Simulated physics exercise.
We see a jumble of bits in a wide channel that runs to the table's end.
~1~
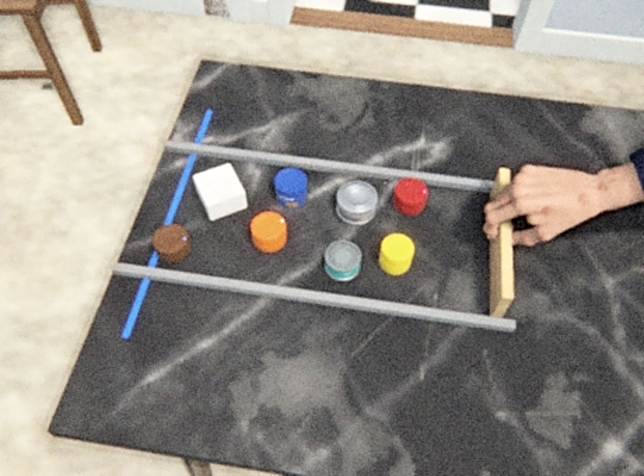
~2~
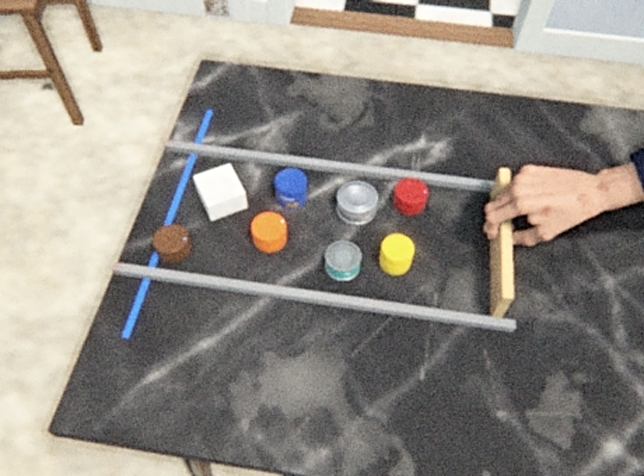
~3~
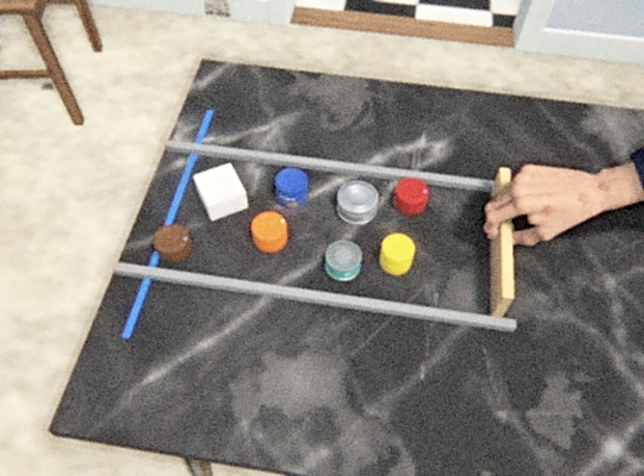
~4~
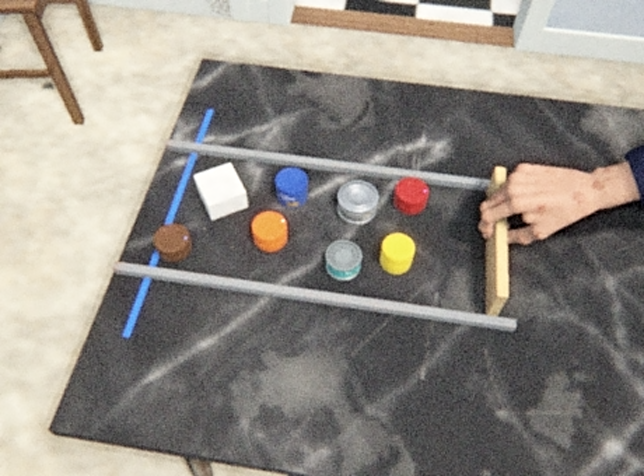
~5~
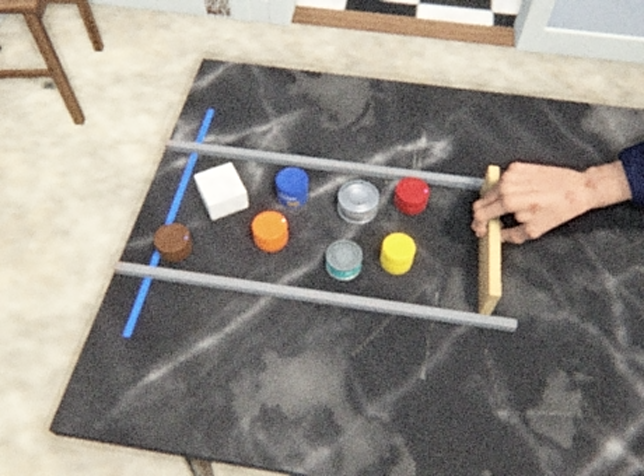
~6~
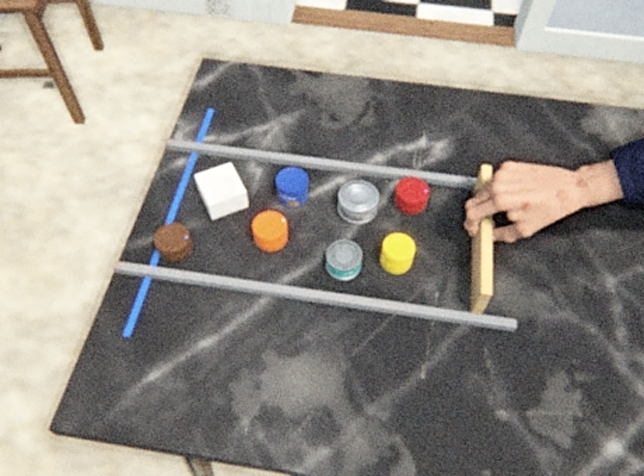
The clip opens on a dark marbled table where a white block and several small coloured lids and tins lie between two grey rails, with blue tape at the left. A hand holds a wooden board upright at the right, still at first, then slides it slightly left while the pieces stay put.
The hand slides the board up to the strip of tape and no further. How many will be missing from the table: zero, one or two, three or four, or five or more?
As it turns out, the number that fall off is three or four.
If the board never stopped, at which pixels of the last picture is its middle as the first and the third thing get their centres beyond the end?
Near (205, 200) and (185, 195).
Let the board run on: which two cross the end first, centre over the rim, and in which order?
They are the white block, then the brown lid.
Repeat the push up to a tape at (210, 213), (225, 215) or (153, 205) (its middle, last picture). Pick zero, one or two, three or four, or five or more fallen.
The falls would be no fall at all; none; more than four.
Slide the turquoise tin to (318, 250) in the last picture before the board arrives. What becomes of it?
Then it survives.
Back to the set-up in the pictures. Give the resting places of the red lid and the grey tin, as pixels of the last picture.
First (175, 157), then (158, 192).
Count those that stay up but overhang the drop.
It comes to 1.
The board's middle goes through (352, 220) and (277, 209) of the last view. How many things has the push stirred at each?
By then 4, and 7.
Soon after, none off yet; brown lid at rest near (173, 242); white block at rest near (222, 191); orange lid at rest near (270, 231).
After that, none off yet; brown lid at rest near (173, 242); white block at rest near (222, 191); orange lid displaced a little near (253, 228).
And then, none off yet; brown lid displaced a little near (161, 246); white block displaced about its own width near (164, 190); orange lid displaced well along near (176, 218).
In the end, the number that fall off is three or four; gone, blue tub, orange lid, white block and brown lid.
